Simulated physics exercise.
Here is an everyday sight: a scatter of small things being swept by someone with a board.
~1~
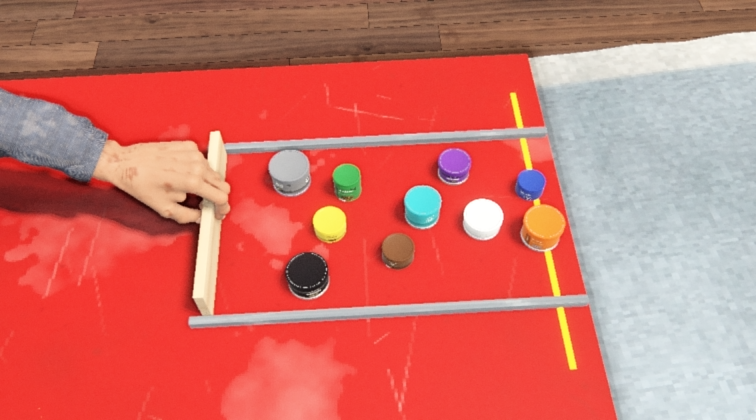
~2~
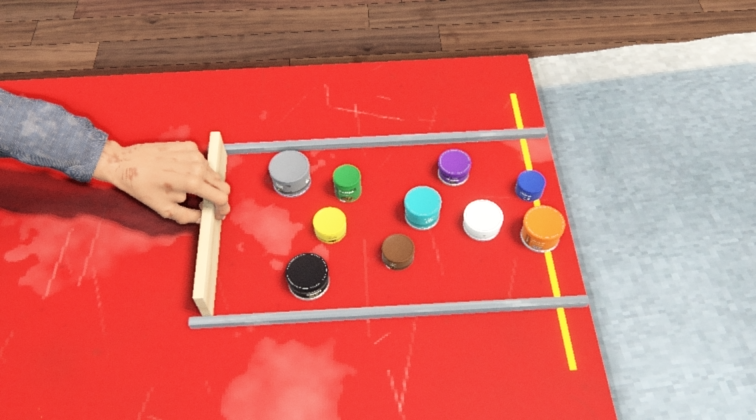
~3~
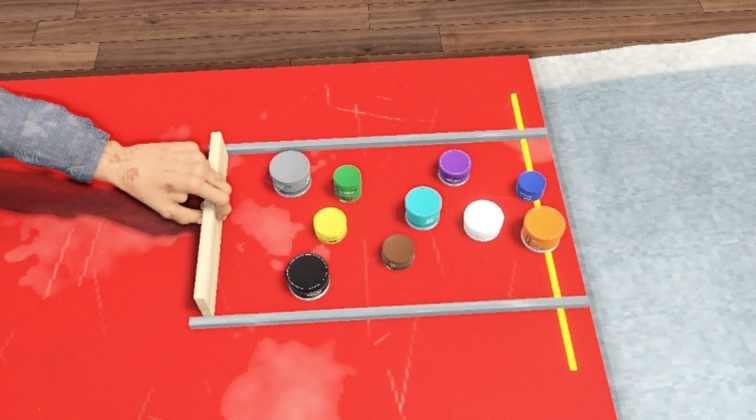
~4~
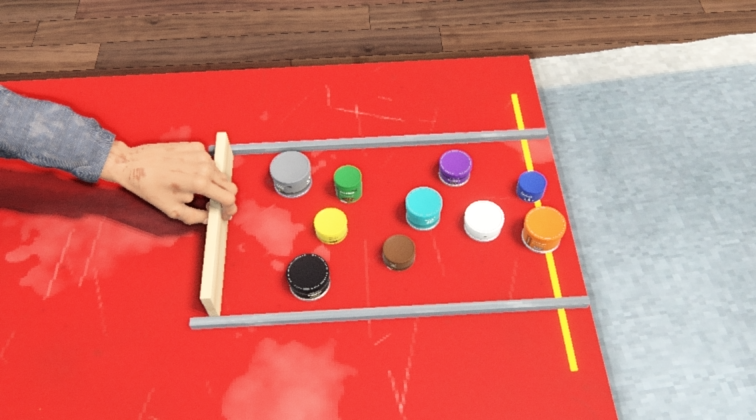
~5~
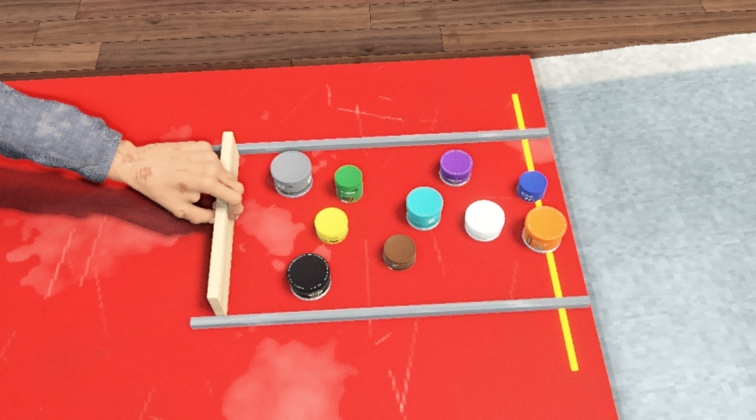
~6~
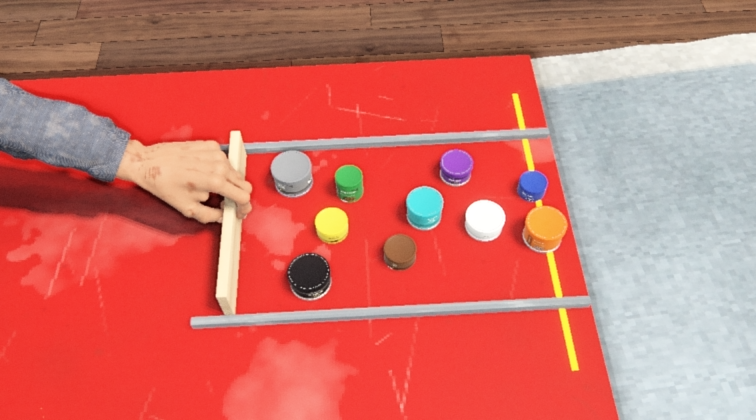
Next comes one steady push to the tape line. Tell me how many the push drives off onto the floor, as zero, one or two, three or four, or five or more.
Five or more, I think.
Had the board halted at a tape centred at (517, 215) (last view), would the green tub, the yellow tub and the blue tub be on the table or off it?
First the green tub, which stays on top, then the yellow tub, which stays on top, and the blue tub, which leaves the top.
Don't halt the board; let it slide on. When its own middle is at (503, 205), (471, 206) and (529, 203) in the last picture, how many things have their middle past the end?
Going through the three positions, you'd get 2, 0 and 5.
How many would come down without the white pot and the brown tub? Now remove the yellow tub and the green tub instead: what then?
4 in the first case and 4 in the second.
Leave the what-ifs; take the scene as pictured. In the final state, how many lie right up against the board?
That comes to 5.
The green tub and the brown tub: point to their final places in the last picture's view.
First: About (551, 183); second: About (565, 239).
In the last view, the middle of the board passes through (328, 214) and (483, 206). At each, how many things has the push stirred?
The counts are 4 and 10.
Soon after, none off yet; orange tin at rest near (544, 230); blue tub at rest near (532, 186); white pot at rest near (484, 221).
Then, none off yet; orange tin moving near (548, 230); blue tub at rest near (532, 186); white pot moved about its own width near (509, 226).
At rest, the number that fall off is five or more; fallen, turquoise pot, purple pot, white pot, blue tub and orange tin.
